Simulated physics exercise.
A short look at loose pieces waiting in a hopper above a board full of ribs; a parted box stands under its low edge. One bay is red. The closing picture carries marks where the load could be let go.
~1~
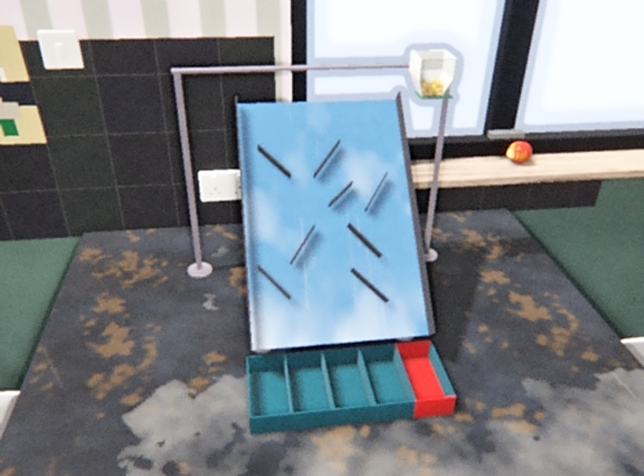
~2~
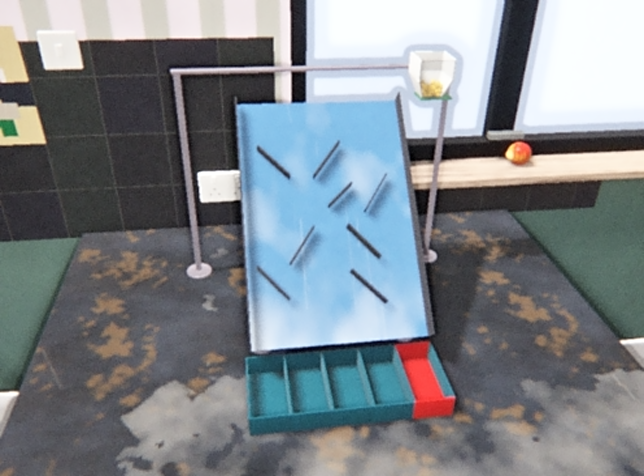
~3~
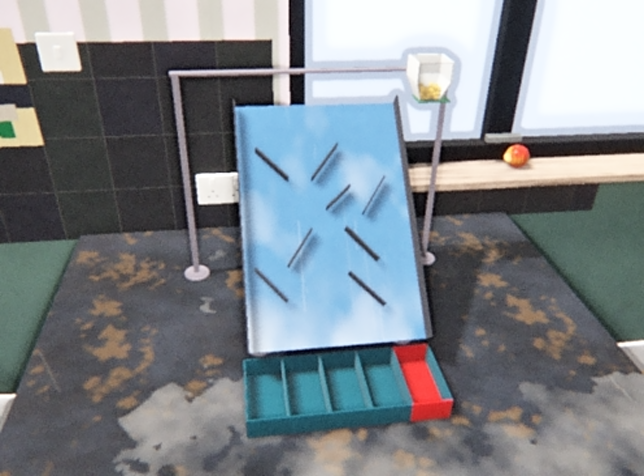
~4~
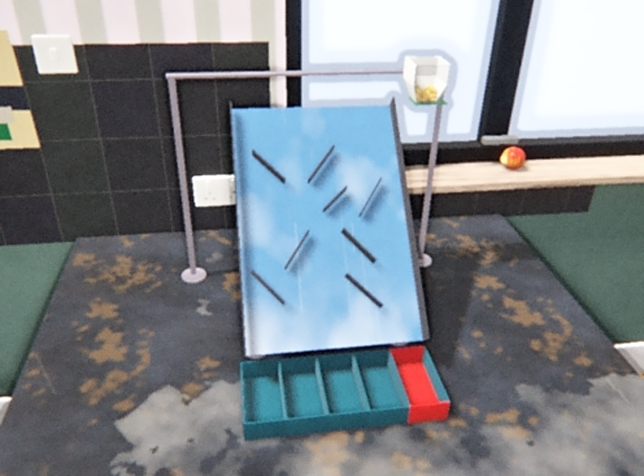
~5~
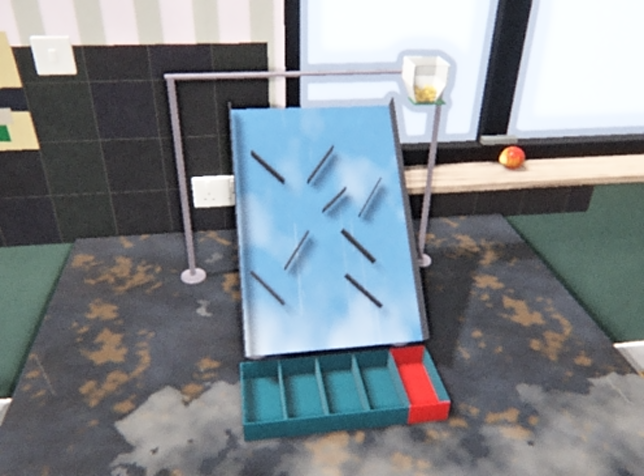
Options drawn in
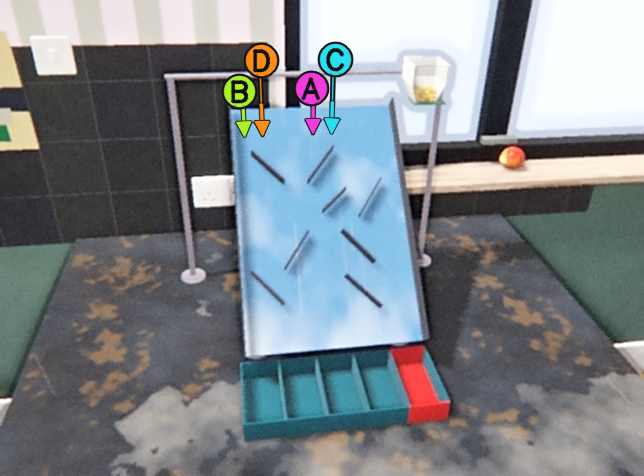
On a mottled tabletop, a small hopper stays above a ribbed blue board and box.
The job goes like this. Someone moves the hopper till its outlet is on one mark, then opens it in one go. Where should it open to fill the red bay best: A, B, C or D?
The best mark is C.
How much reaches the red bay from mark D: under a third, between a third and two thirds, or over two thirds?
Under a third.
On the marked copy, mark A meets the board at (312, 128); mark B meets the board at (244, 131); mark C meets the board at (331, 128); mark D meets the board at (262, 130).
With A, a stray few in the red bay, nearly all in other bays.
With B, a small part in the red bay, most in other bays, a small part outside the box.
With C, about a third in the red bay, about half in other bays, a small part outside the box.
With D, a small part in the red bay, about two thirds in other bays, about a quarter outside the box.
